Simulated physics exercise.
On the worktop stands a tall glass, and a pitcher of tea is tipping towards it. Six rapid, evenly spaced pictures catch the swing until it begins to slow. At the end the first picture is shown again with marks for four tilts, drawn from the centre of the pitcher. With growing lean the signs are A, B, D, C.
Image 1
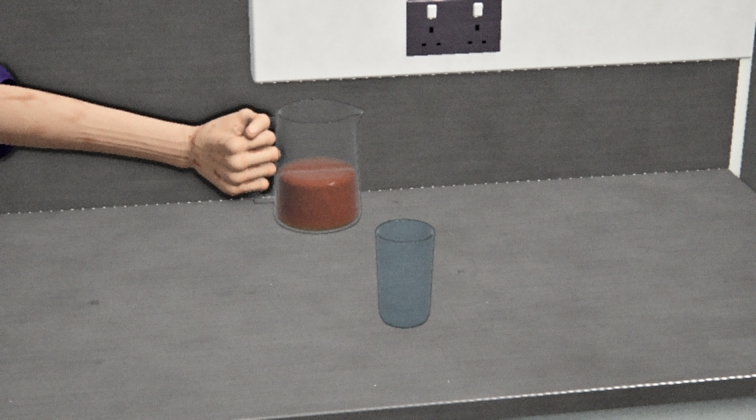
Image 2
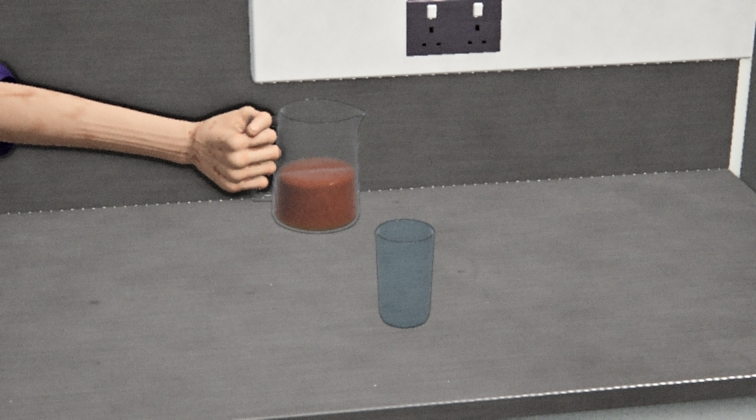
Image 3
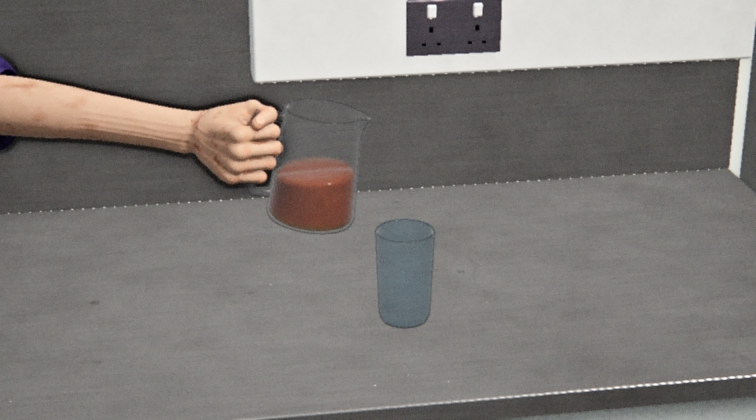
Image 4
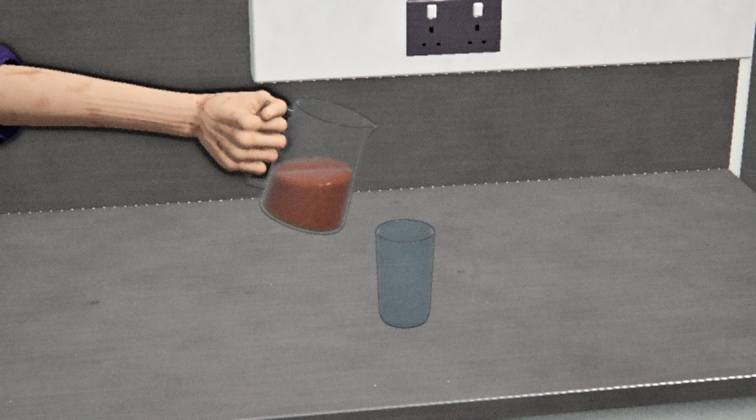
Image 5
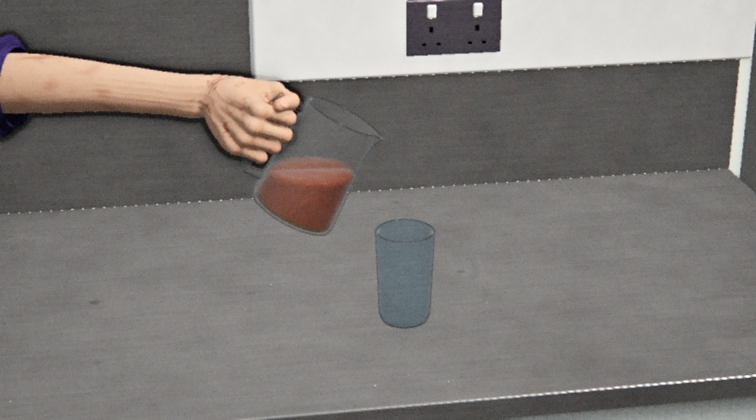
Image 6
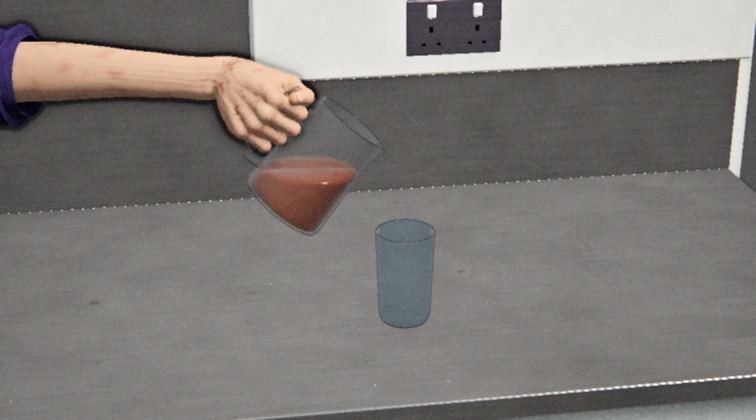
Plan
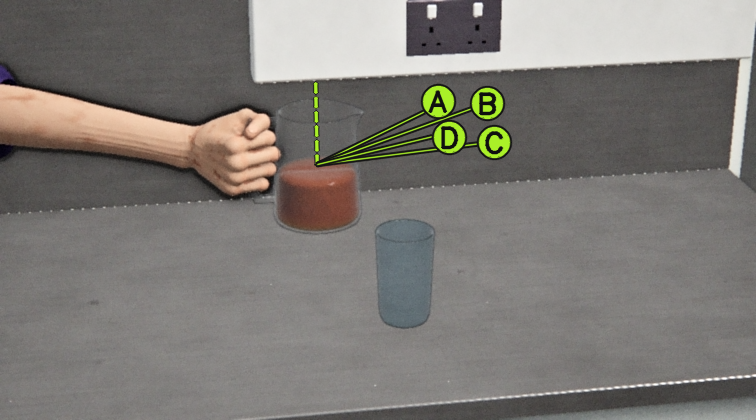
In the video, a hand holds a clear pitcher of reddish-brown liquid by its handle behind a bluish tall glass on a grey worktop, then steadily tilts it rightward towards the glass, with no liquid leaving the pitcher.
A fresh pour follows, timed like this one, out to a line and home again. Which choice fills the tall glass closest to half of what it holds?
Tilt D.
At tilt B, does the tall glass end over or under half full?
Under.
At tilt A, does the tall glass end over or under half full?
Under half.
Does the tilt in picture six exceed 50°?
No.
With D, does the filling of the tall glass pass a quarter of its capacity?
Yes, it does.
In lime, A at (424, 112); B at (471, 108); C at (477, 144); D at (432, 136).
If A is chosen, the tall glass ends with about 14 % of what it can hold.
If B is chosen, the tall glass ends with about 30 % of what it can hold.
If C is chosen, the tall glass ends with about 68 % of what it can hold.
If D is chosen, the tall glass ends with about 49 % of what it can hold.
